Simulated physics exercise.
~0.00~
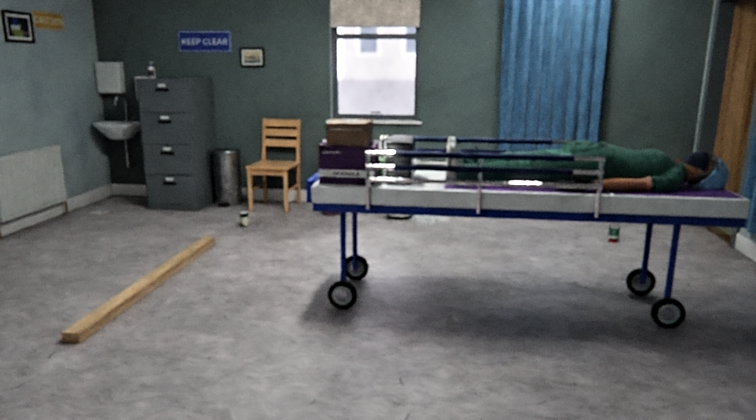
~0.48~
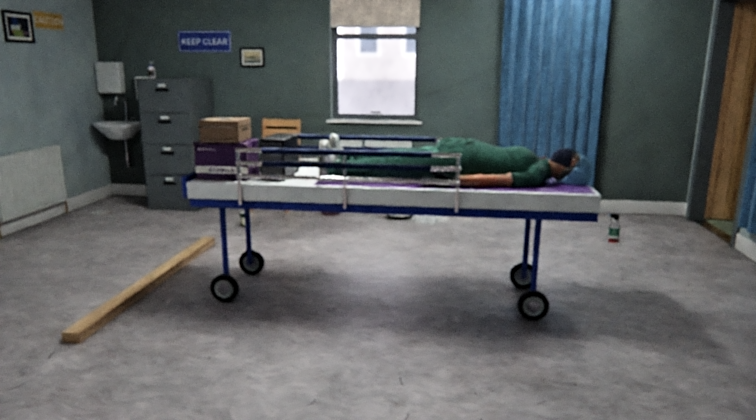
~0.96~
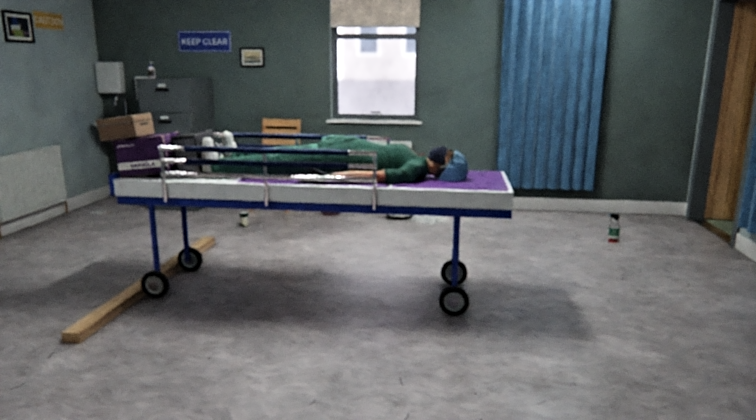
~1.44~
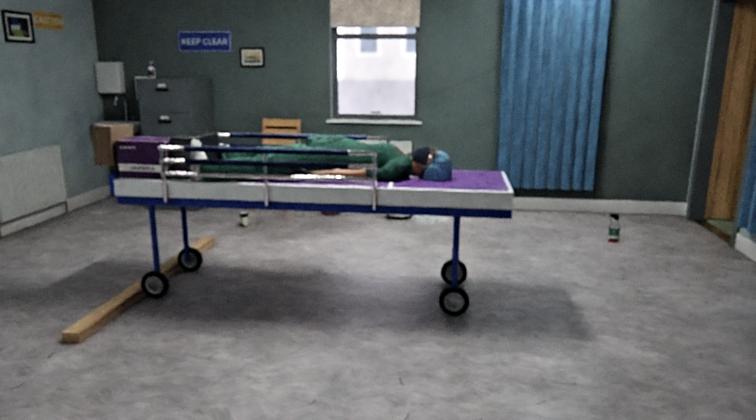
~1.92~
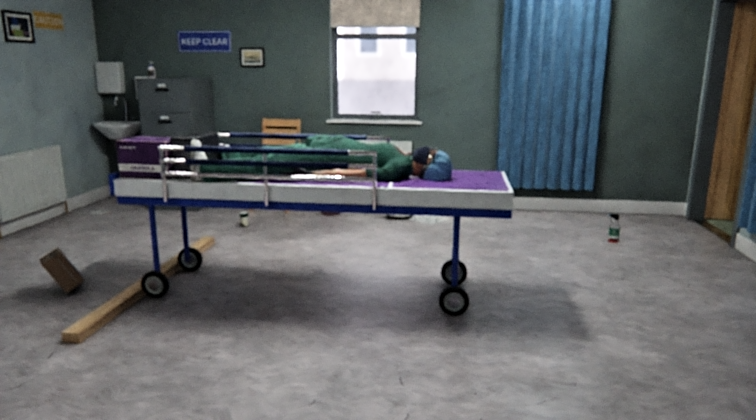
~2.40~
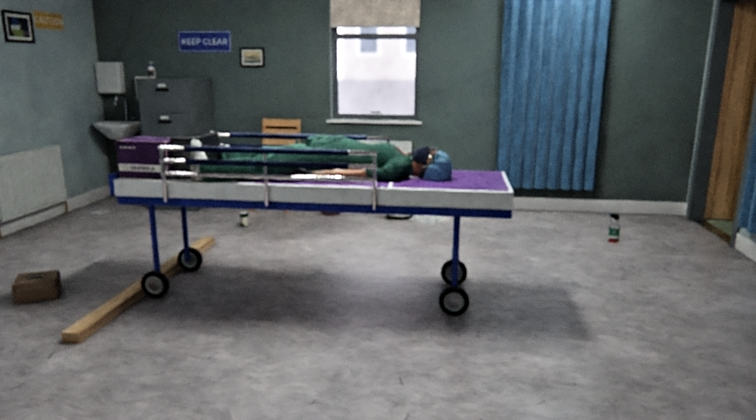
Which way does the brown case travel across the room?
The brown case travels to the left, first riding on the gurney and then dropping off its left end to the floor.
